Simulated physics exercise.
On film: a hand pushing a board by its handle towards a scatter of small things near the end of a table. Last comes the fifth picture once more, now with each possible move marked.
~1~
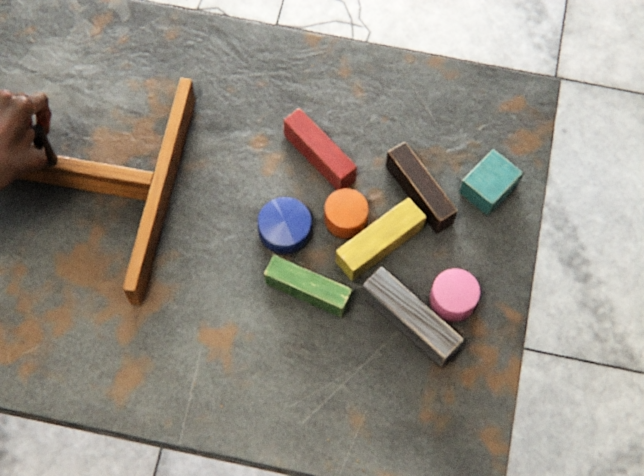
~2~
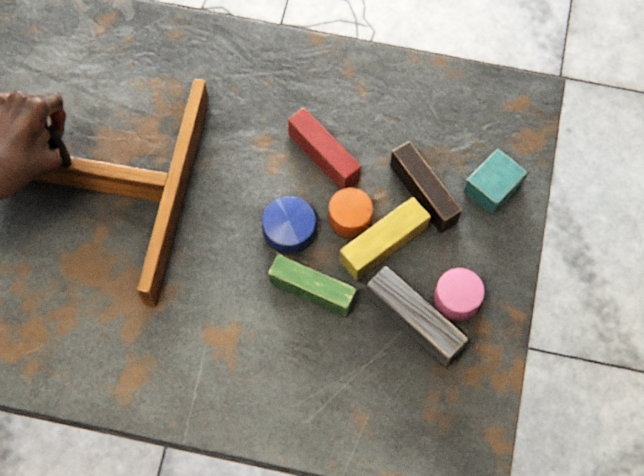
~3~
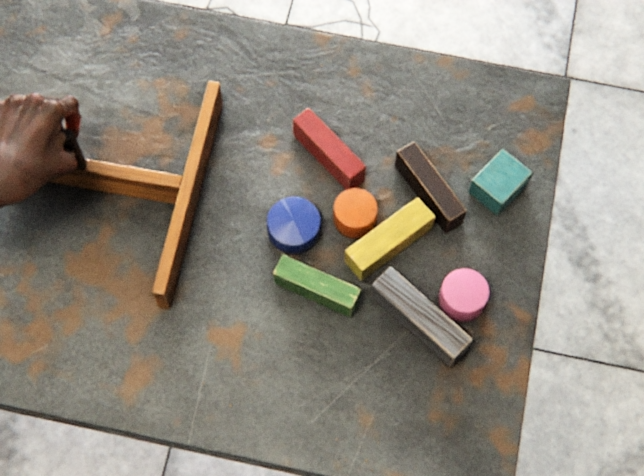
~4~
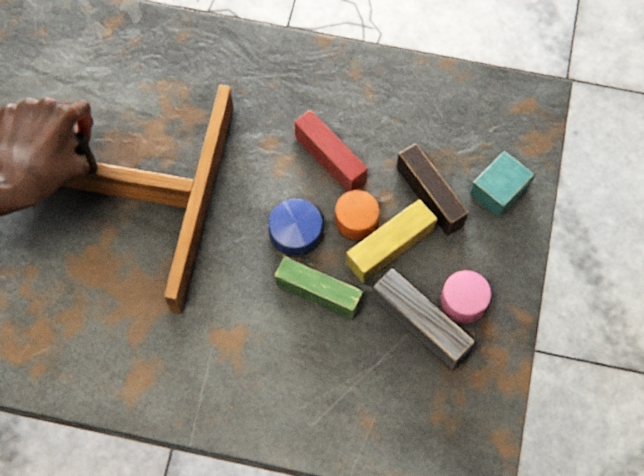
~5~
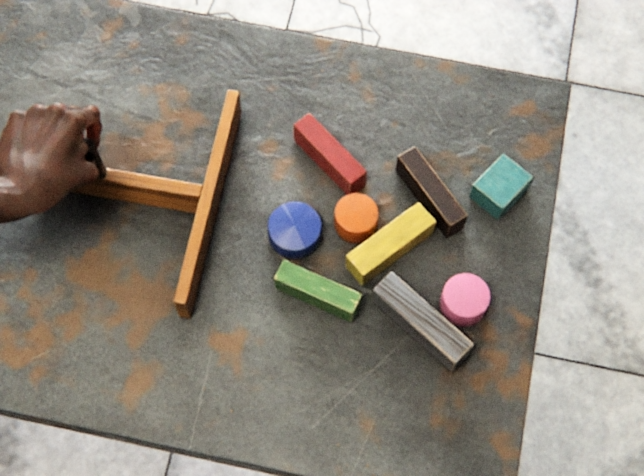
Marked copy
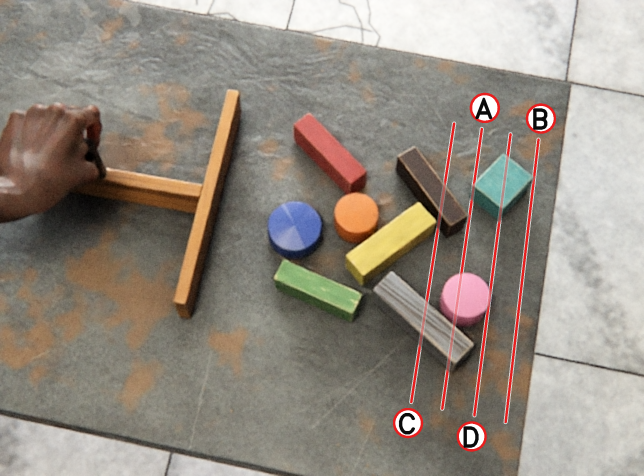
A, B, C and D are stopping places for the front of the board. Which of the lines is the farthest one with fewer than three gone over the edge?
It can go as far as A.
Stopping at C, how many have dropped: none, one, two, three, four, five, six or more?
In all, none.
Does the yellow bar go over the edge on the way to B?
By then, yes.
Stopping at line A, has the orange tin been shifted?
By then, yes.
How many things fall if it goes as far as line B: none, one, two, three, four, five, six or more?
Six or more.
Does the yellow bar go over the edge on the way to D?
By then, yes.
On the marked copy, A at (463, 261); B at (523, 273); C at (434, 255); D at (493, 267).
Taking A. A third of the way, board (300, 210); red bar (349, 161); green bar (337, 296).
Two thirds of the way, board (393, 229); pink tin (484, 316); grey stick (471, 361).
When it is over, board (463, 242); pink tin (533, 349); yellow bar (531, 312); none fallen.
As for the rest, B drops seven; C is within the limit but short; D drops four.
